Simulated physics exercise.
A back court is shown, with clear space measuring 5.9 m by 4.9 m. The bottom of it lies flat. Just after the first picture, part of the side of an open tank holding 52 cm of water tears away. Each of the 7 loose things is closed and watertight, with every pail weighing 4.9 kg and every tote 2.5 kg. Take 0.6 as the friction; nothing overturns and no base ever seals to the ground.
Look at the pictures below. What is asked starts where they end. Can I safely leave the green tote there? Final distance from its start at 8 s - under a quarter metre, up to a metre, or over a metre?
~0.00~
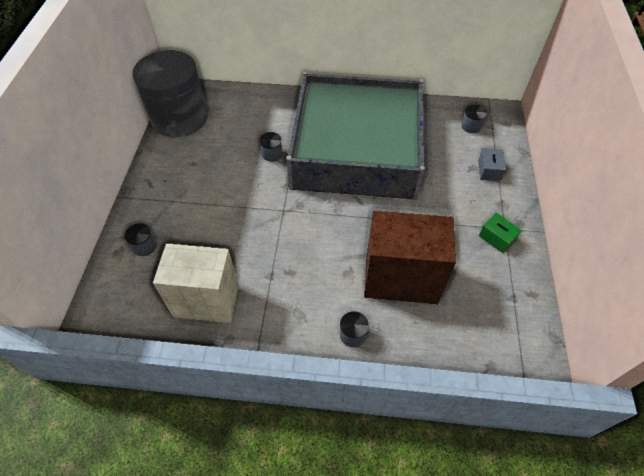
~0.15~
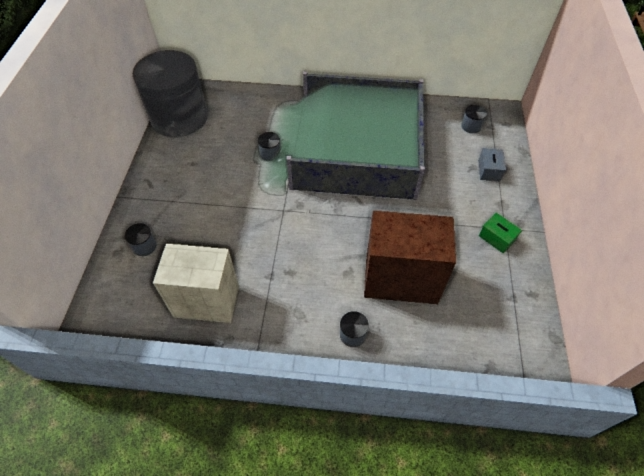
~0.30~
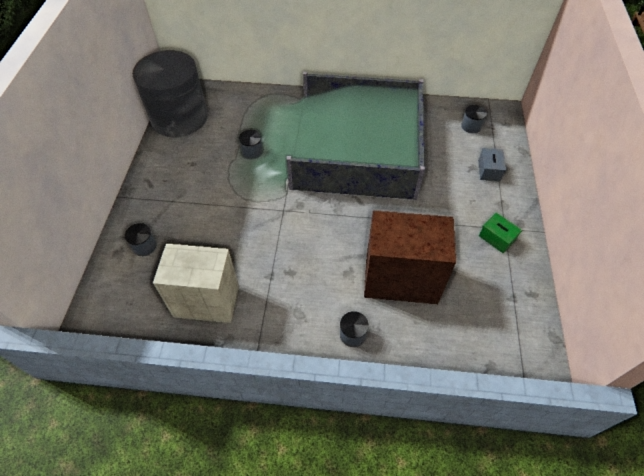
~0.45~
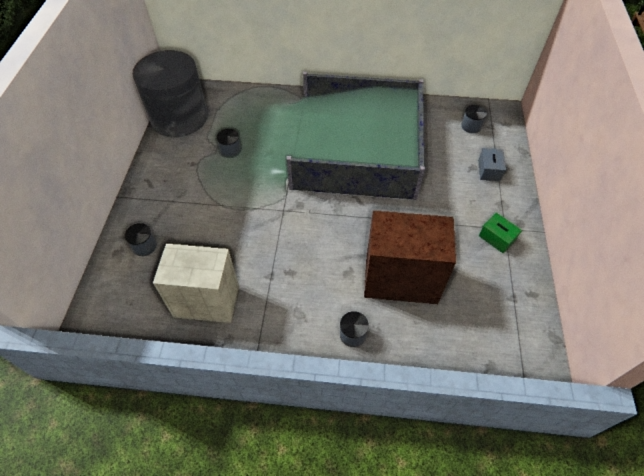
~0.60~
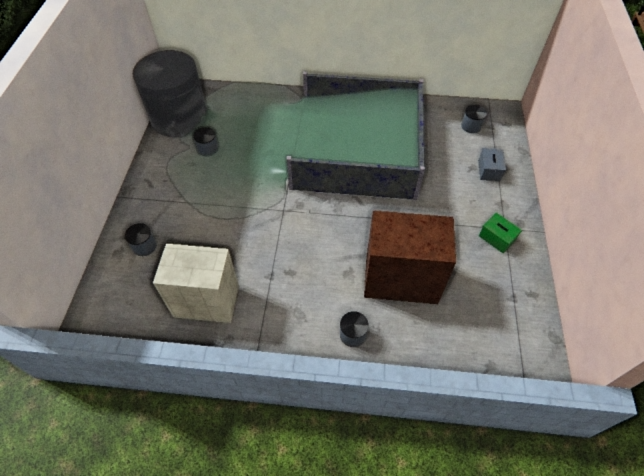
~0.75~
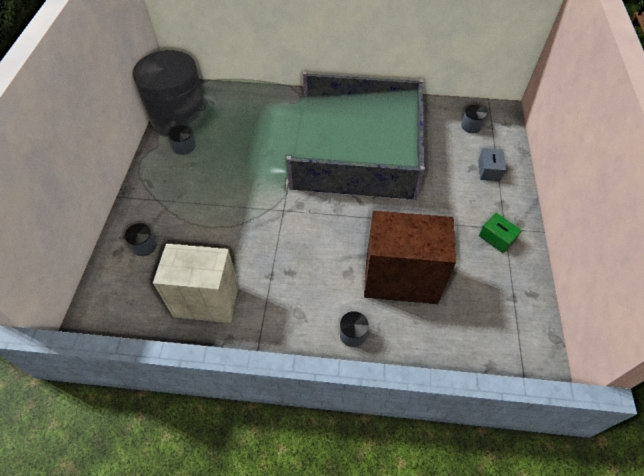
It's going to shift a modest amount, I think.
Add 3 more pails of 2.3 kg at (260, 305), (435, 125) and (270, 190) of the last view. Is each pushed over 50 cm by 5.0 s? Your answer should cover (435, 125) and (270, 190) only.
First not far enough, second far enough.
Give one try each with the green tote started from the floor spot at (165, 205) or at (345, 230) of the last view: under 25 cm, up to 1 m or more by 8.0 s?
Well, the first time it covers a big distance, and the second time it drifts a modest way.
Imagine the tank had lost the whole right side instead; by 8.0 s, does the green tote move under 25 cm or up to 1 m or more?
The green tote is swept a long way.
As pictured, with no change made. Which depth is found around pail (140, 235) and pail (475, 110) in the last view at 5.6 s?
8 and 3 cm.
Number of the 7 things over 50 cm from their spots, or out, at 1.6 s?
I get 1.
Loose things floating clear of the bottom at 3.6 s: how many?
1.
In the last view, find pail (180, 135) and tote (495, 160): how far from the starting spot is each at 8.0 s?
Respectively: 150 cm / 80 cm.
After 1.6 s the green tote is near (503, 228), 0.0 m from its start, aground; 1 afloat.
After 3.6 s the green tote is near (503, 228), 0.0 m from its start, aground; 1 afloat.
After 5.6 s the green tote is near (503, 228), 0.0 m from its start, aground; 2 afloat.
After 8.0 s the green tote is near (446, 235), 0.8 m from its start, afloat; 3 afloat.
